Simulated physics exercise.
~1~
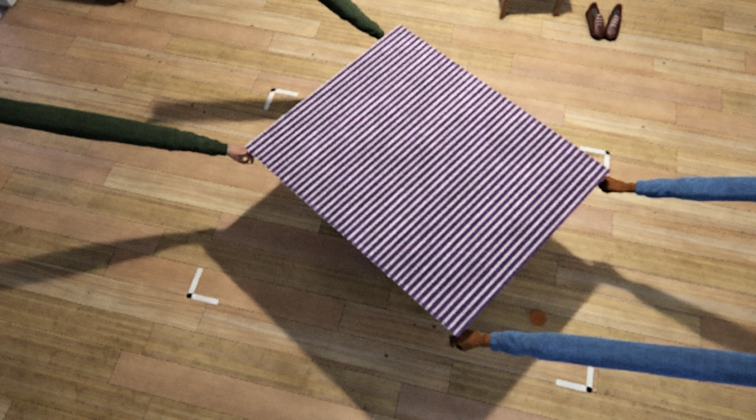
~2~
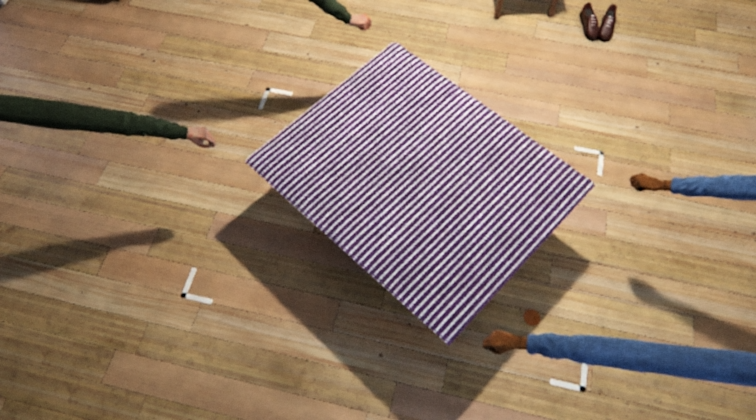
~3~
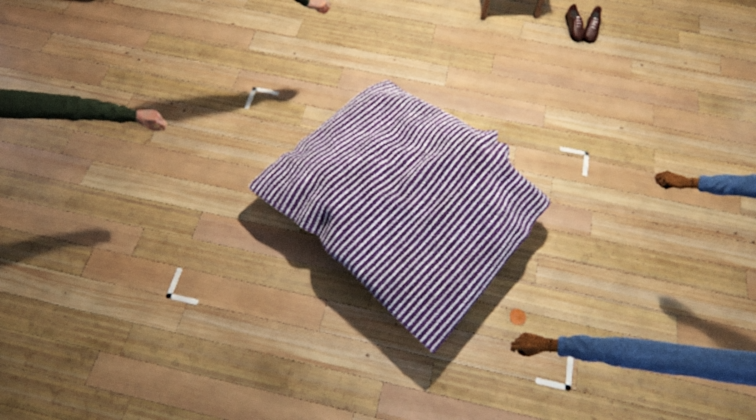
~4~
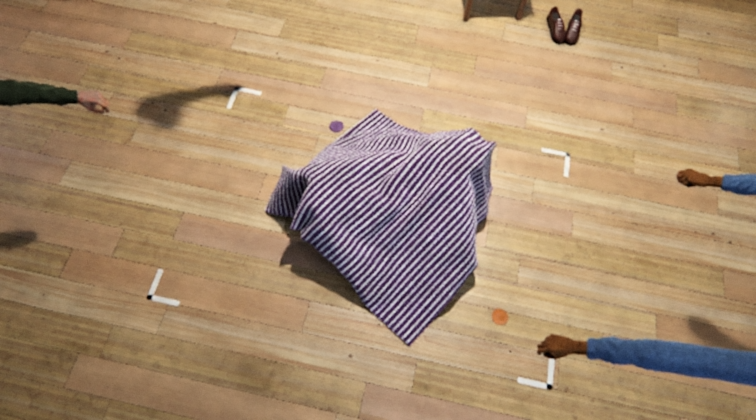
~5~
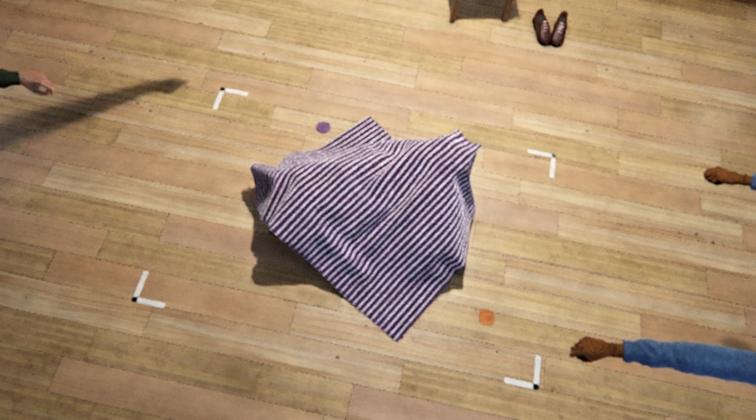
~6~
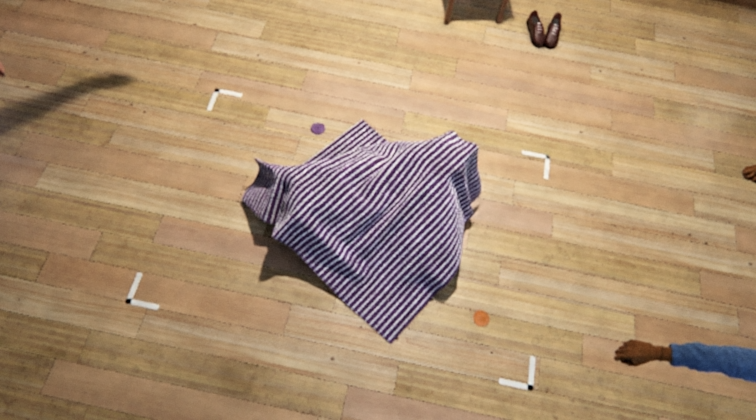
A striped dust sheet, held flat by four hands above a wooden floor, is released and drops, crumpling into a peaked, draped heap over hidden upright things, while the hands draw back and a purple lid and an orange coaster lie uncovered beside it.
